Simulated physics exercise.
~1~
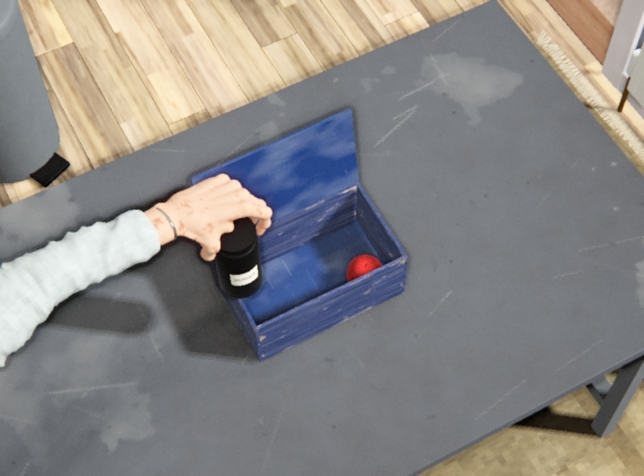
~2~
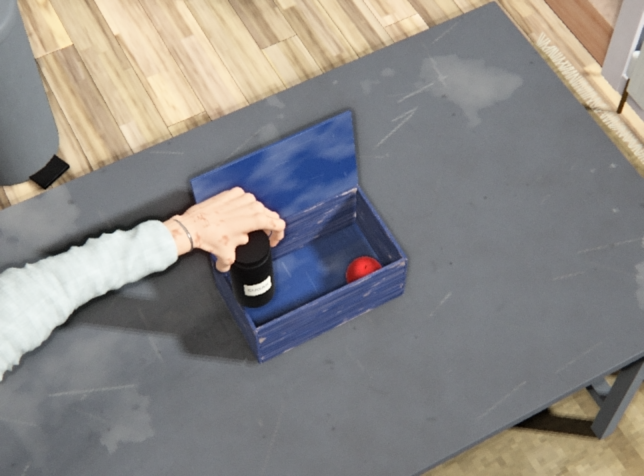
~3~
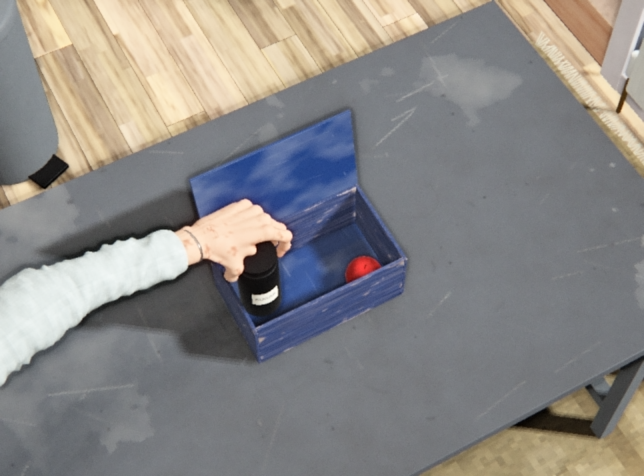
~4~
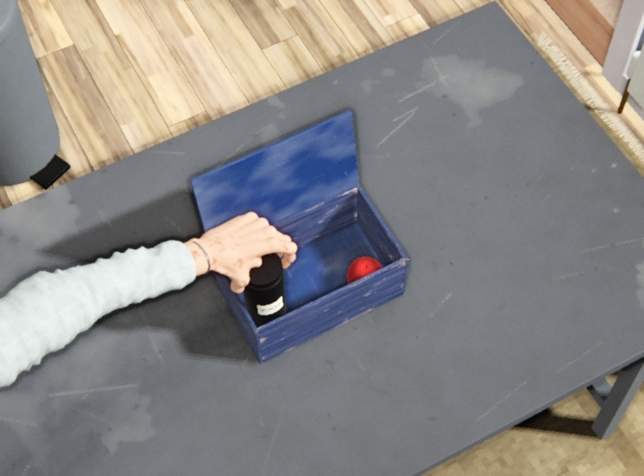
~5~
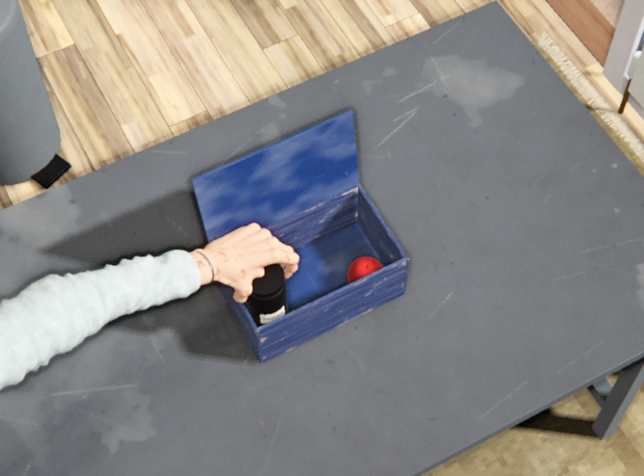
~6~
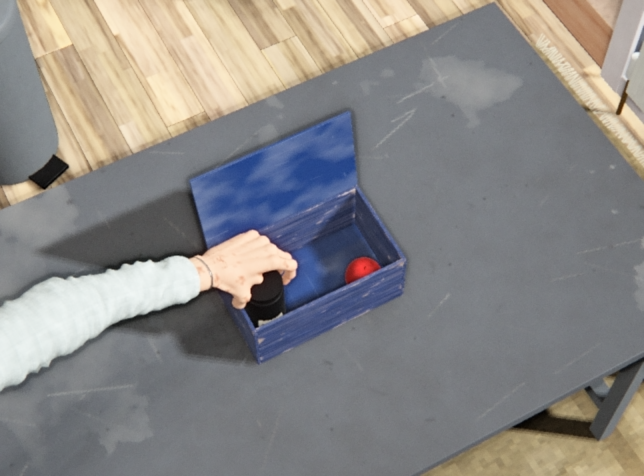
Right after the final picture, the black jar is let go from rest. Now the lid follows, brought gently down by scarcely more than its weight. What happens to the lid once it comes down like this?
The lid is stopped short of the rim.
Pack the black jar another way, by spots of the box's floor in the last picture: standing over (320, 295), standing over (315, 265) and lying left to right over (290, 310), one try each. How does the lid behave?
Lid, in order: Held open, held open, fully down.
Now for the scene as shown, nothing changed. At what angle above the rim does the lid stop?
About 20° above the rim.
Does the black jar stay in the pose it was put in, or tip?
The black jar stays as placed.
Then, 1.40 s after the last picture, lid 74° above the rim.
Then, 1.70 s after the last picture, lid 45° above the rim.
At rest, lid 21° above the rim; both in place. Seen from the same camera at the end, black jar near (265, 304).
